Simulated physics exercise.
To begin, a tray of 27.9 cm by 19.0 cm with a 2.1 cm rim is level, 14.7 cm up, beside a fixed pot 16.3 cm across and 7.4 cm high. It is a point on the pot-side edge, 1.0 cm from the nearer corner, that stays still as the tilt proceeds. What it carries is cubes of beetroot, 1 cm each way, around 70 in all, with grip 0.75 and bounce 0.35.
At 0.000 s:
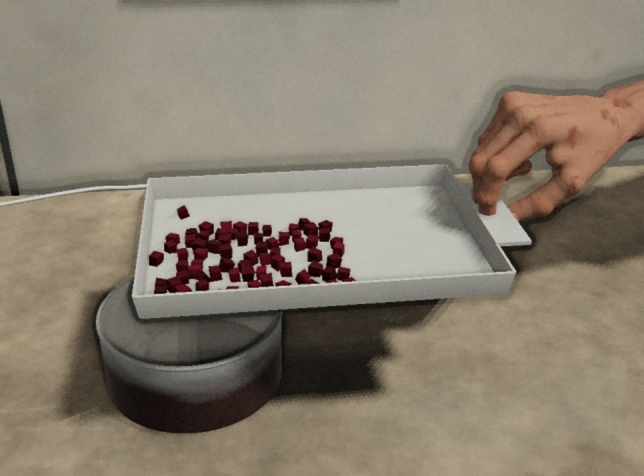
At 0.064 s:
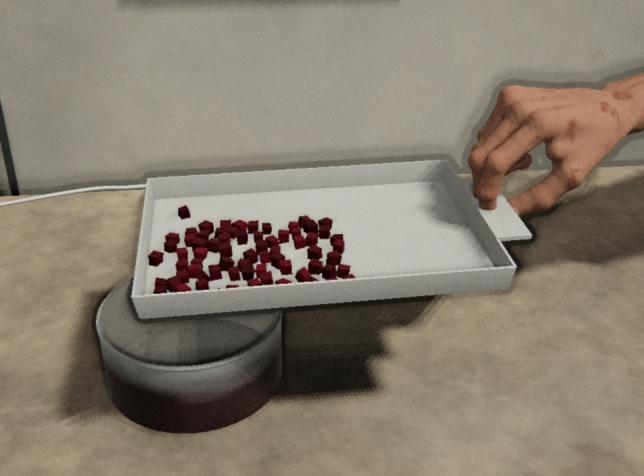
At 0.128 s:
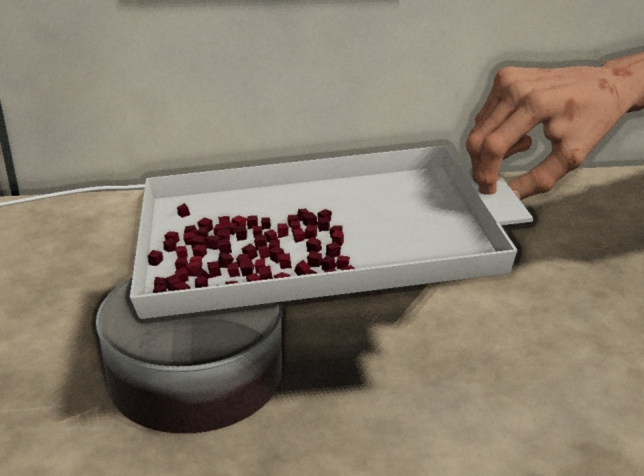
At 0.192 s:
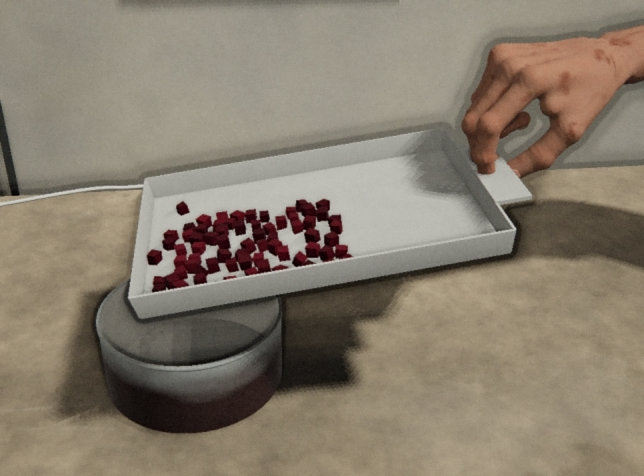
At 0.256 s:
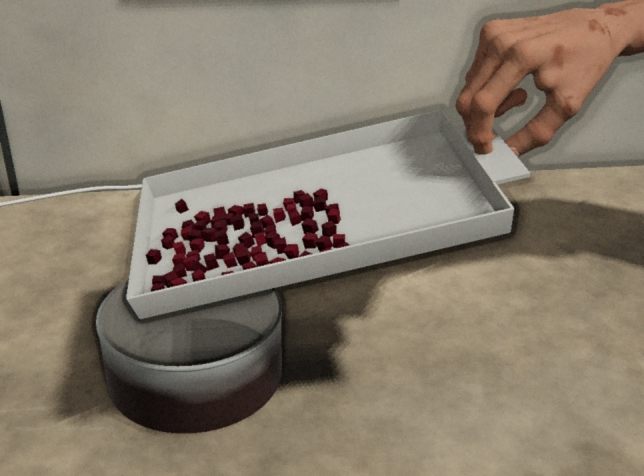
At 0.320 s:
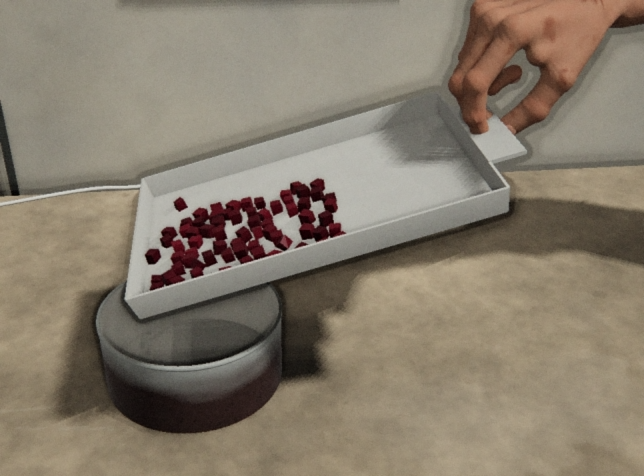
A hand lifts the right end of a white tray holding dark red cubes.
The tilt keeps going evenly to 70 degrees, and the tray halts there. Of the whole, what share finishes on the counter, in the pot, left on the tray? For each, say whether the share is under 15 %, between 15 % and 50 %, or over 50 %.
Result: Counter: Minor. Pot: Minor. Tray: Major.
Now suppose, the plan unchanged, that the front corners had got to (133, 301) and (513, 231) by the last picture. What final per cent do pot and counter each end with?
In the pot: 0 per cent; on the counter: 5 per cent.
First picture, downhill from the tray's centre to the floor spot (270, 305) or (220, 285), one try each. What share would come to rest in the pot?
Around 0 % for the first direction, around 0 % for the second.
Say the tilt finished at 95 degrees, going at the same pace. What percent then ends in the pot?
Roughly 5 %.
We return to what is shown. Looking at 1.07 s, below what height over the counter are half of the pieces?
Around 18 cm up.
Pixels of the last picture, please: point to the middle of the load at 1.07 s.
Around (149, 241).
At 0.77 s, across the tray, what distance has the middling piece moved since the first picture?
I'd say close to 4 centimetres.
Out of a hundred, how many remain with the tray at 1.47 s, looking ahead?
I'd say close to 95 per cent.
Then, at 0.77 s, tilt 42 degrees; the tray holds 100 %, the pot 0 %.
Then, at 1.07 s, tilt 59 degrees; the tray holds 95 %, the pot 0 %.
Then, at 1.47 s, tilt 70 degrees; the tray holds 95 %, the pot 0 %.
In the end, at 2.6 s, counter 5 %, pot 0 %, tray 95 %.
